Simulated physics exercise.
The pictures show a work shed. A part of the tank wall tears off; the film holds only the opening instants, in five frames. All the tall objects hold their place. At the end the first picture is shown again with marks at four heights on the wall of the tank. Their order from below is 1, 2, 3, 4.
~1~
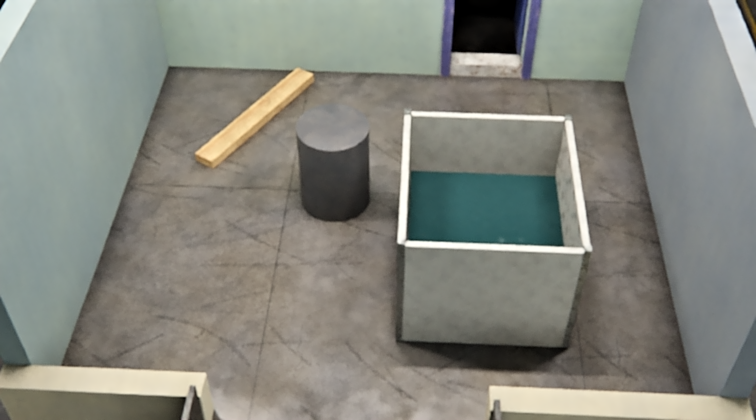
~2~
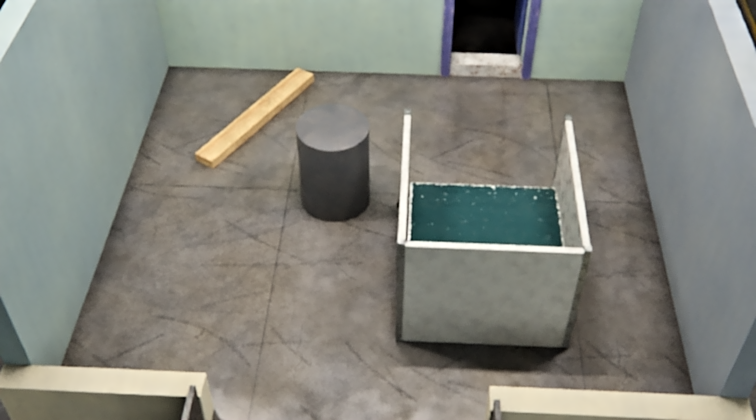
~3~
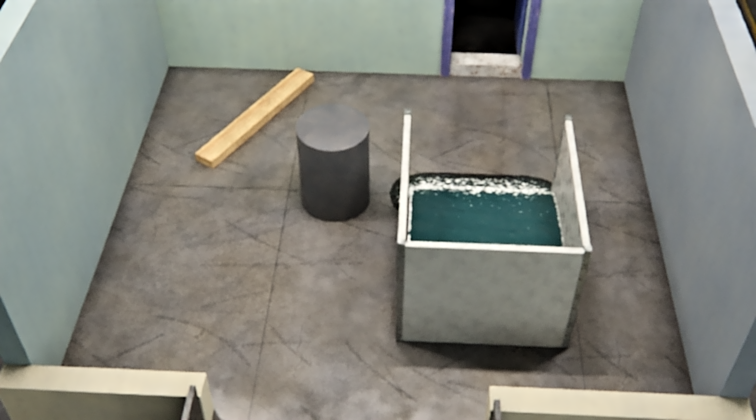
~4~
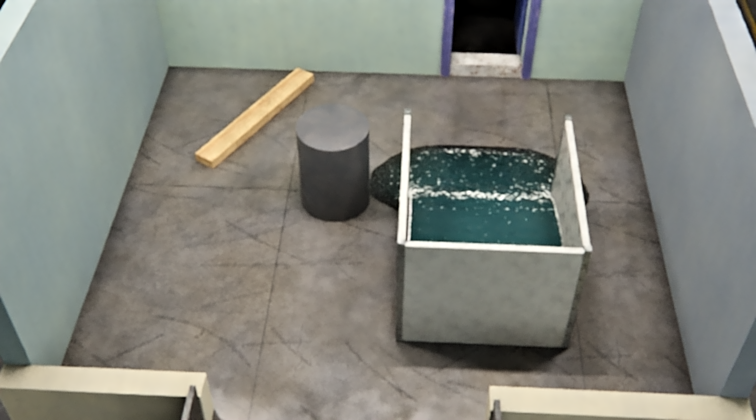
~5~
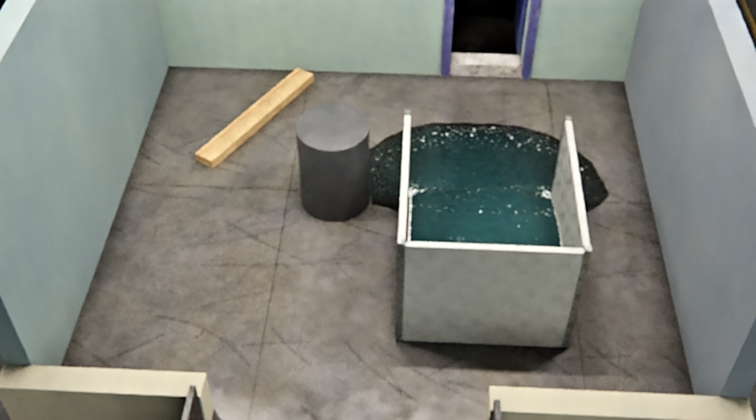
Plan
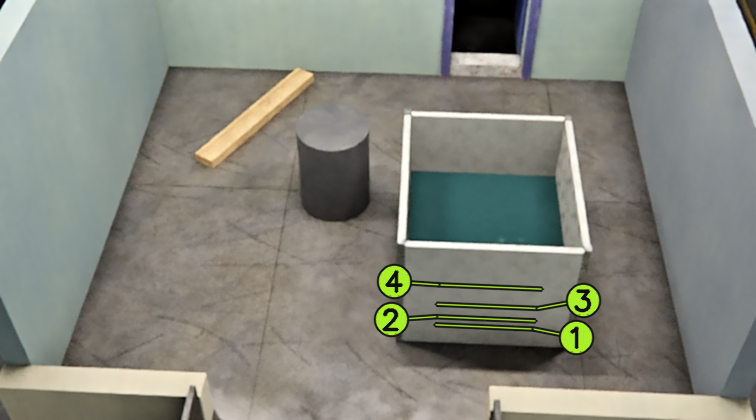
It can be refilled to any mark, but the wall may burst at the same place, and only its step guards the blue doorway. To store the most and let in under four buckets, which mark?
It is 2.
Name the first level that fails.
The answer is 3.
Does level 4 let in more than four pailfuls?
Yes.
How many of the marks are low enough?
Two of them.
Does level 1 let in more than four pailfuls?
No, that is safe.
In lime, 1 at (484, 326); 2 at (485, 318); 3 at (487, 306); 4 at (489, 286); from the bottom up 1, 2, 3, 4.
If 1 is chosen, nothing gets over.
If 2 is chosen, a bucket or two gets in.
If 3 is chosen, about 9 bucketfuls get in.
If 4 is chosen, dozens of bucketfuls pour in.
